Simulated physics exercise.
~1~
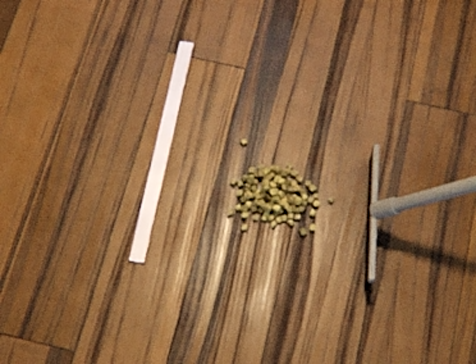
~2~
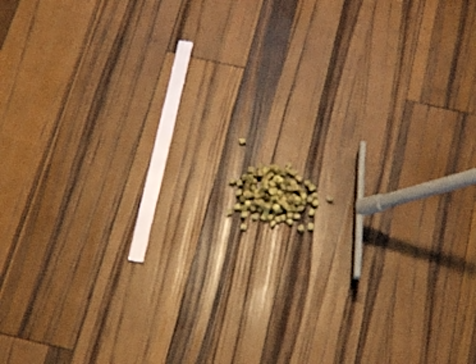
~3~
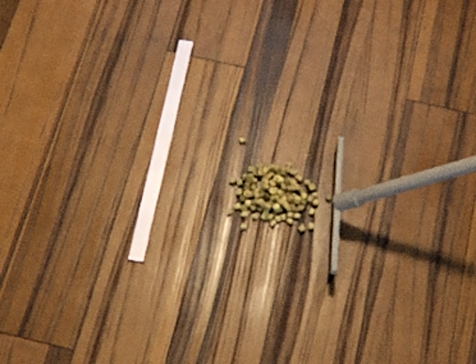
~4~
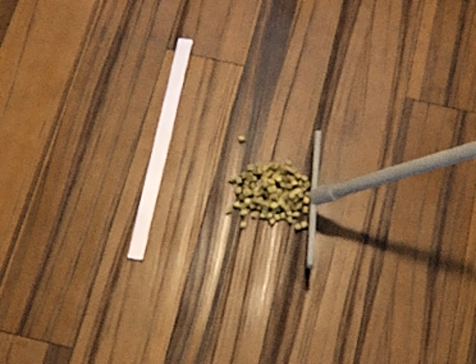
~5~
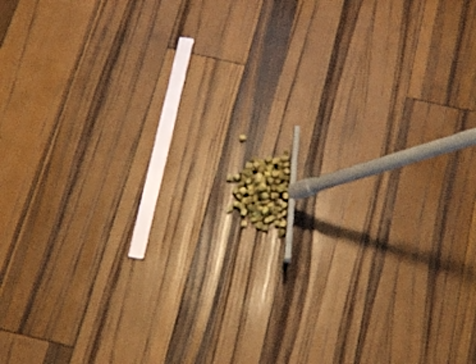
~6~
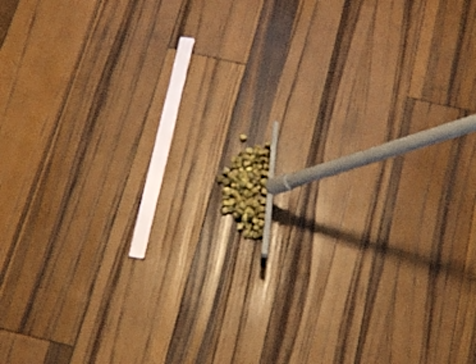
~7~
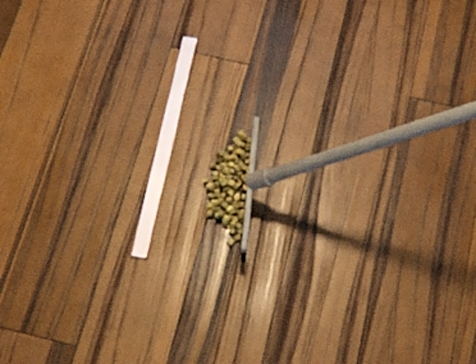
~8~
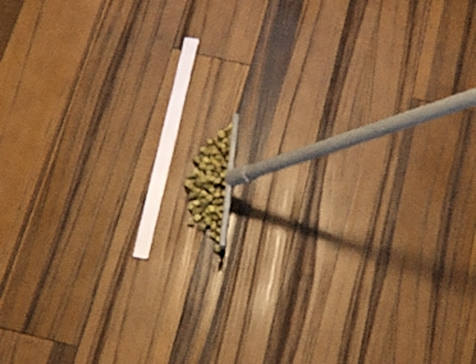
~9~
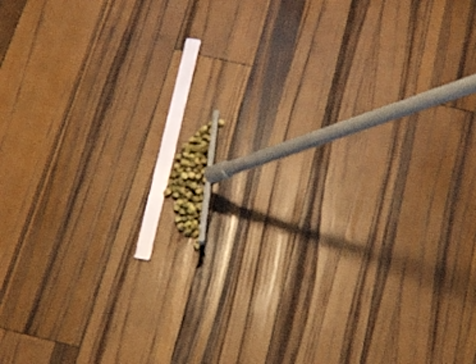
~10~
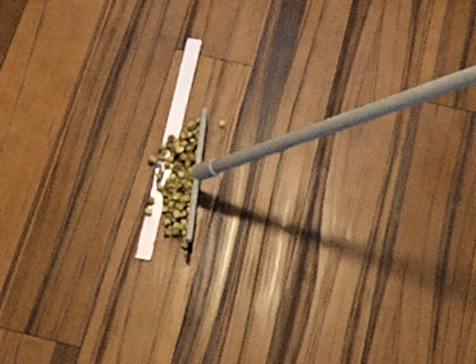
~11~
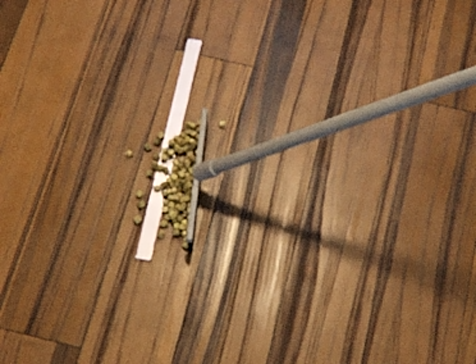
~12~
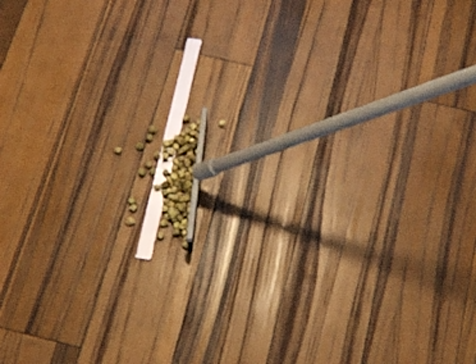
A squeegee pushes a pile of small cubes left against a white strip, scattering some past it.
